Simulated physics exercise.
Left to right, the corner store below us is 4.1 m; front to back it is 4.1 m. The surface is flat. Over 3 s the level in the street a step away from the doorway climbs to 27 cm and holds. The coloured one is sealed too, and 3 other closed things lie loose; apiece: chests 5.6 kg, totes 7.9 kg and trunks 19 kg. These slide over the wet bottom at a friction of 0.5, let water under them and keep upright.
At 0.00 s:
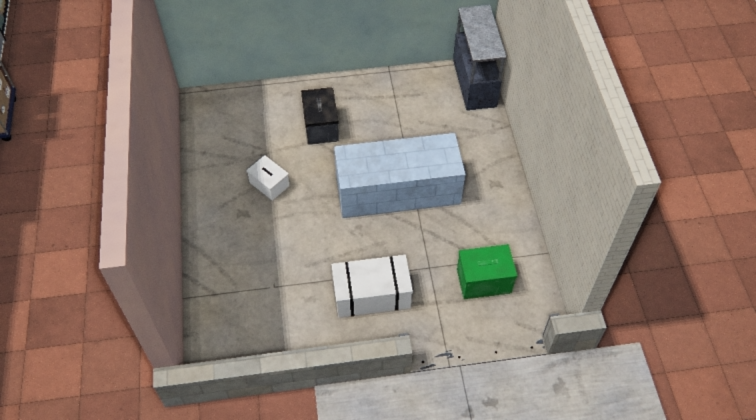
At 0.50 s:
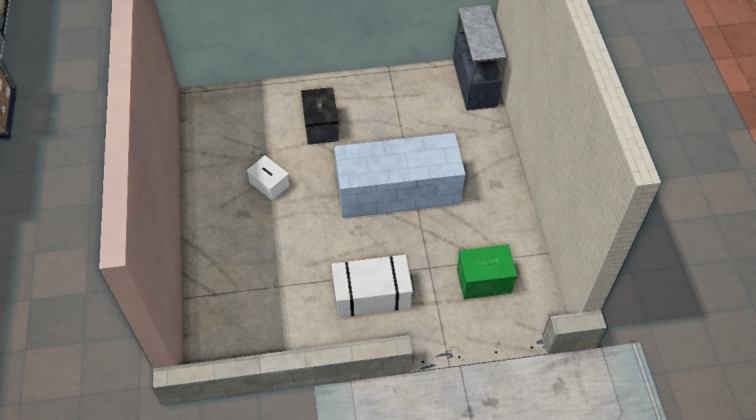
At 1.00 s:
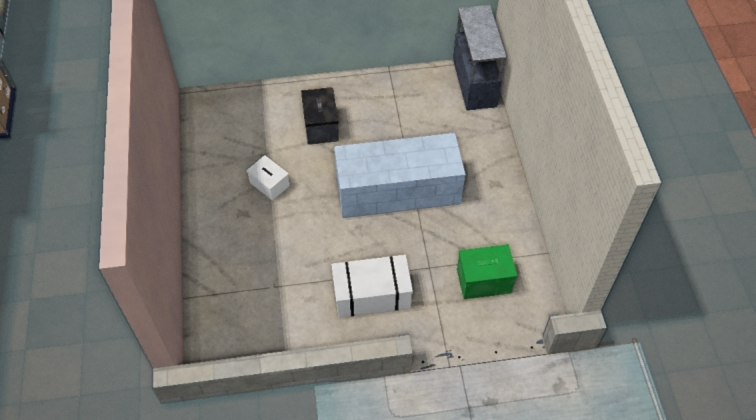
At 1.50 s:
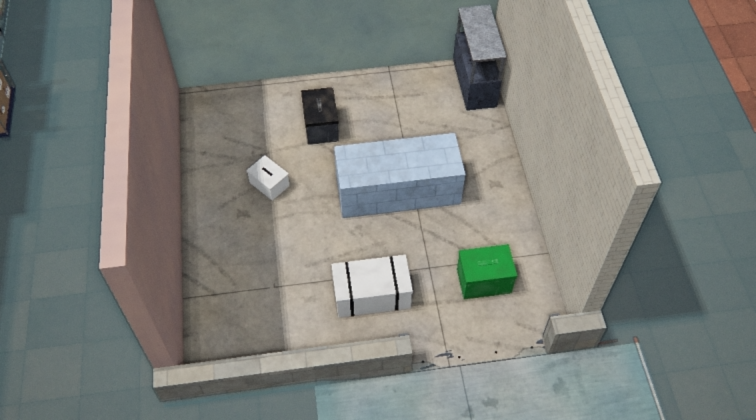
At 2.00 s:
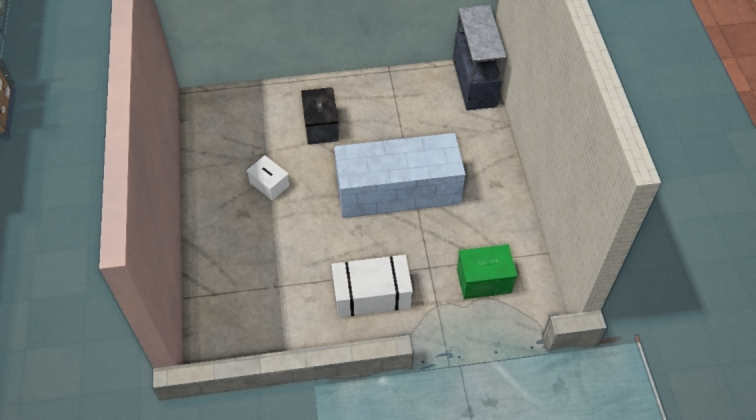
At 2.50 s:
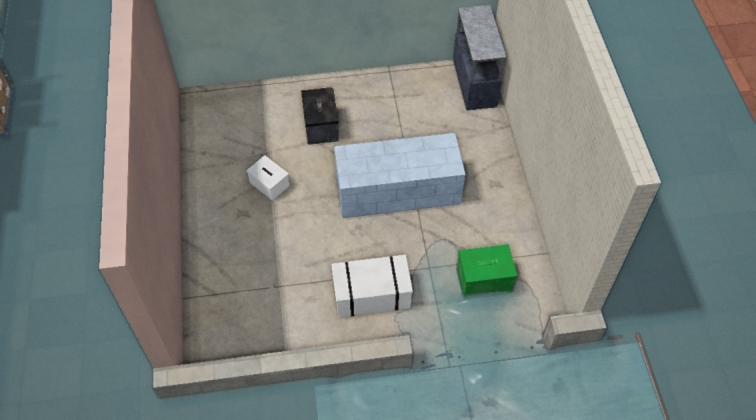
Water spread over the reddish paving around a roofless little store, then crept through the gap in the front wall toward the green chest, while the boxes inside all stayed where they were.
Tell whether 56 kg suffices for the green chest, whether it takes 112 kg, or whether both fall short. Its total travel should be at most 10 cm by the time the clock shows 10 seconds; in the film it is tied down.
It takes 112 kg.
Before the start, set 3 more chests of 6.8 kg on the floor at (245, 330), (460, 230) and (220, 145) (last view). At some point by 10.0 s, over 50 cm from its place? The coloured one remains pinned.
One by one: Too far, not far enough and too far.
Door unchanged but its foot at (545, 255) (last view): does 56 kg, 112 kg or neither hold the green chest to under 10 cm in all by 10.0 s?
The small mass already works.
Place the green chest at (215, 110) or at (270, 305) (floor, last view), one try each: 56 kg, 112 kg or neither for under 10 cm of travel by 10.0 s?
Any load; any load.
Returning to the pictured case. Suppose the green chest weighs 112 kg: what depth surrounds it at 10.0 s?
14 cm, roughly.
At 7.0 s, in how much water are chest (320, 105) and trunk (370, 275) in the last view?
I'd put it at 4 cm and 13 cm respectively.
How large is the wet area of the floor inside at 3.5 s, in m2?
3.5 m2.
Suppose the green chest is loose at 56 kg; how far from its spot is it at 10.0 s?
60 cm.
After 3.5 s the green chest would be 5 cm from its start with 56 kg and 0 cm from its start with 112 kg; 10 cm of water round it then.
After 4.5 s the green chest would be 30 cm from its start with 56 kg and 0 cm from its start with 112 kg; 9 cm of water round it then.
After 7.0 s the green chest would be 45 cm from its start with 56 kg and 0 cm from its start with 112 kg; 13 cm of water round it then.
After 10.0 s the green chest would be 66 cm from its start with 56 kg and 0 cm from its start with 112 kg; 14 cm of water round it then.
